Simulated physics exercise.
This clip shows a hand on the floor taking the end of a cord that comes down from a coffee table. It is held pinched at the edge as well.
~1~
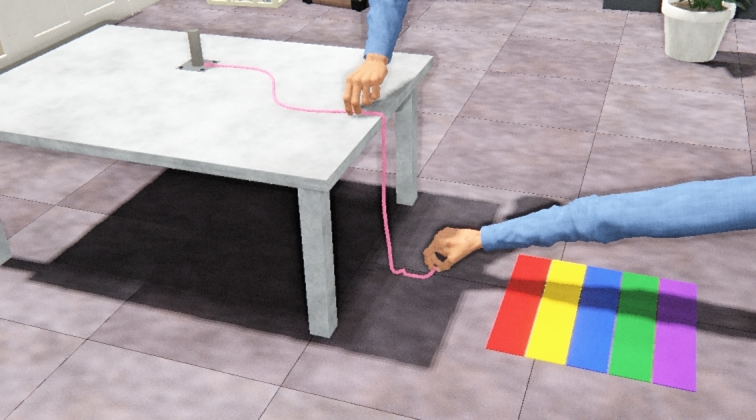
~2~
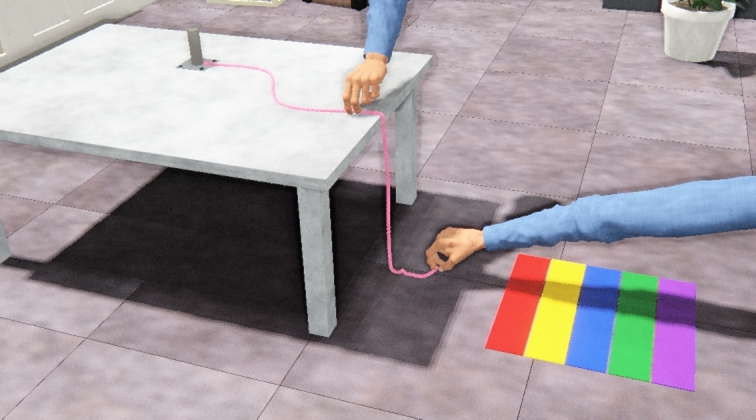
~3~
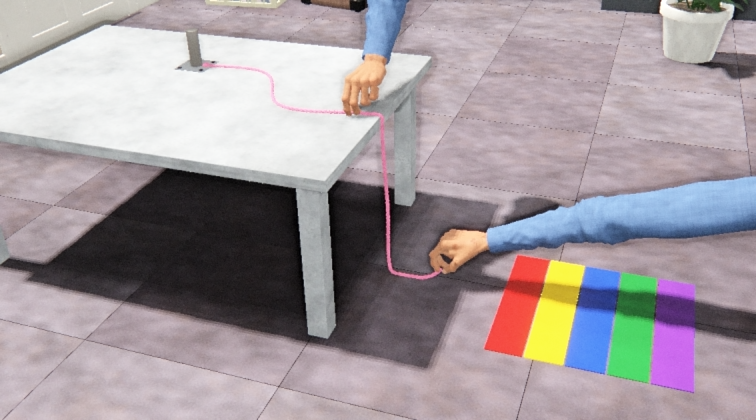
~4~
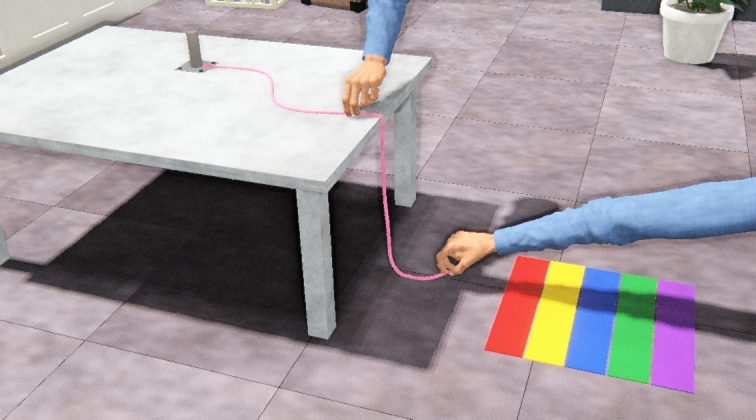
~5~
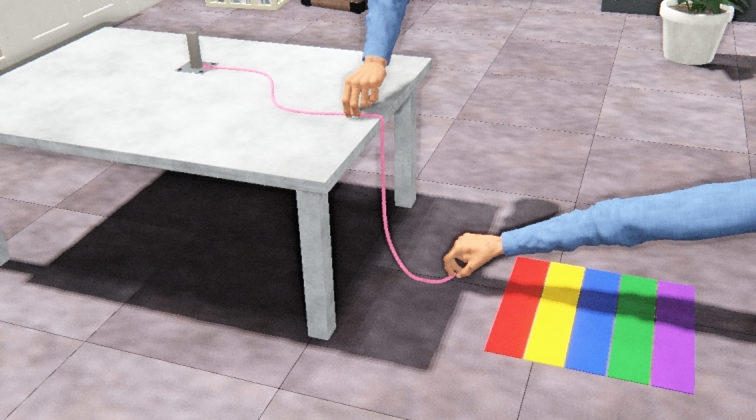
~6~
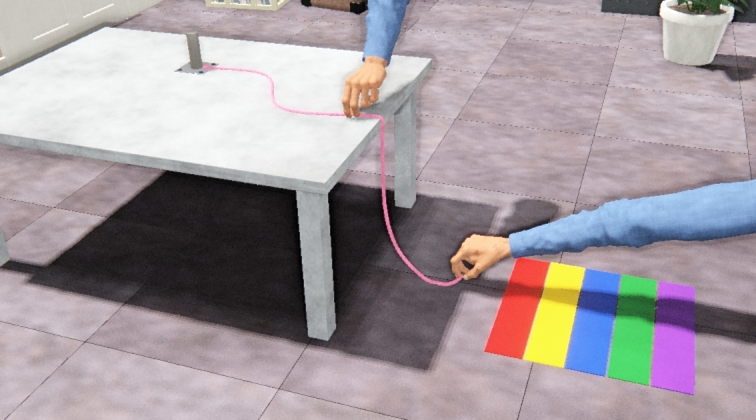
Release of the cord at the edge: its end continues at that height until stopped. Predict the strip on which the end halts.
The blue strip.
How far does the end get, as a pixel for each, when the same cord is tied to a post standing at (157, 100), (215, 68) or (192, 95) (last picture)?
About (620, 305), then (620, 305), then (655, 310).
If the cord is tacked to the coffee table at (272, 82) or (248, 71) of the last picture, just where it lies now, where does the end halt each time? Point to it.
Approximately (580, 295) and (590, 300), respectively.
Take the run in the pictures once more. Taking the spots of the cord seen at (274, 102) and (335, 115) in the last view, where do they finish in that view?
Point one: (311, 98); point two: (372, 114).
A little later, end near (519, 286); over red.
Next, end near (566, 294); over yellow.
When it is tight, end near (593, 299); over blue. It halts on the blue strip.
